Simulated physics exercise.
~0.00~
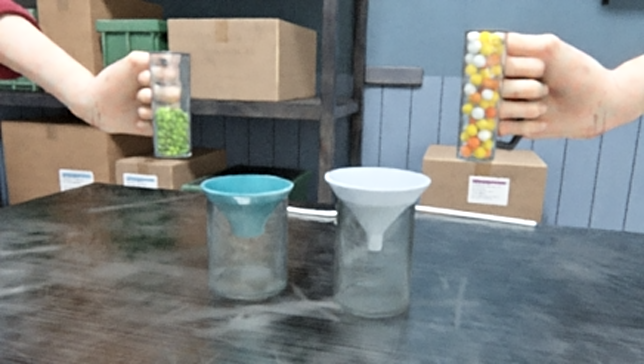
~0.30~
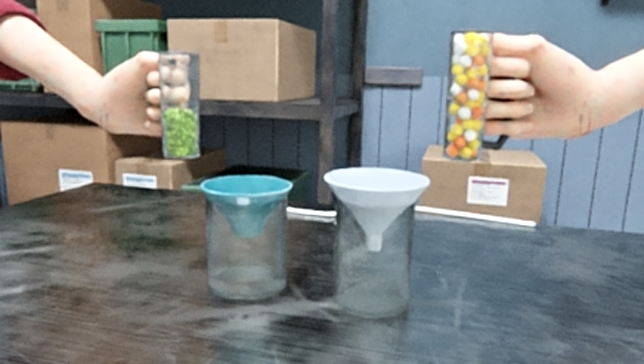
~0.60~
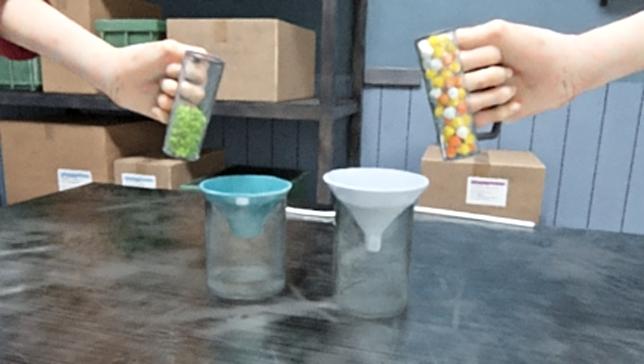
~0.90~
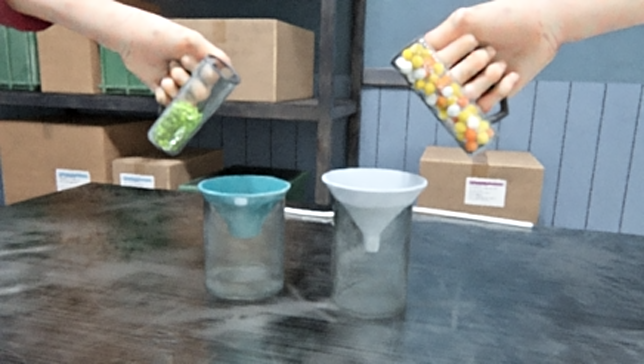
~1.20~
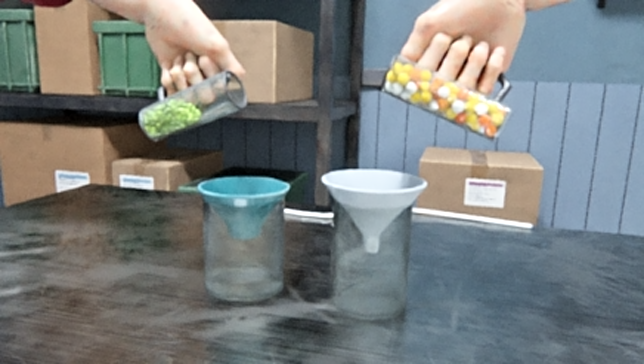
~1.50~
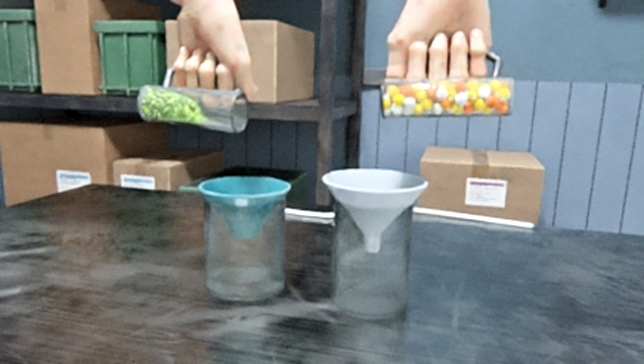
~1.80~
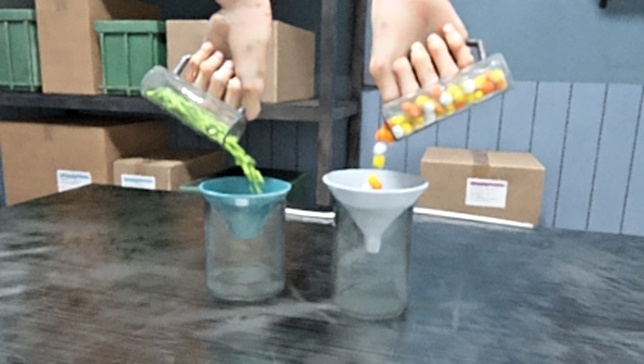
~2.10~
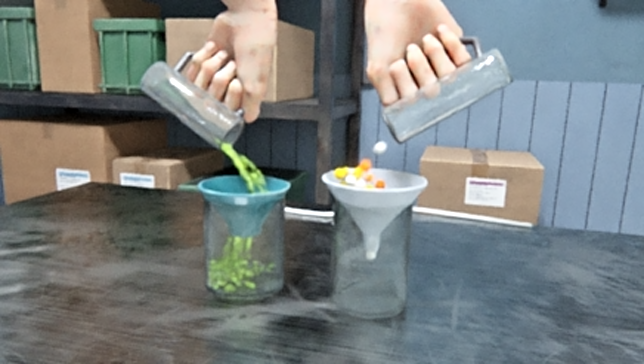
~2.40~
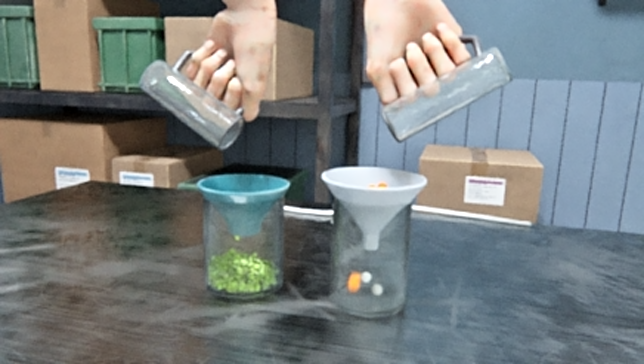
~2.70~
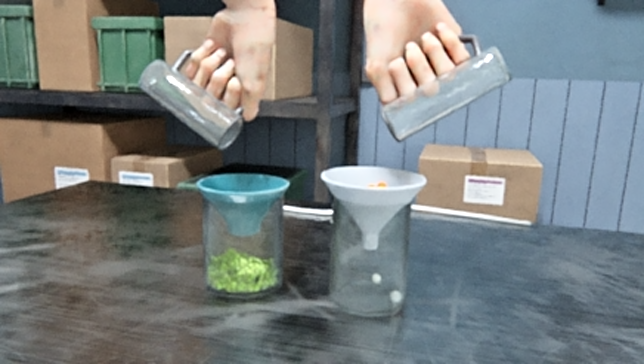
Two hands tipping cups over funnels, green bits all dropping into the left jar, colourful balls mostly jamming in the right funnel.
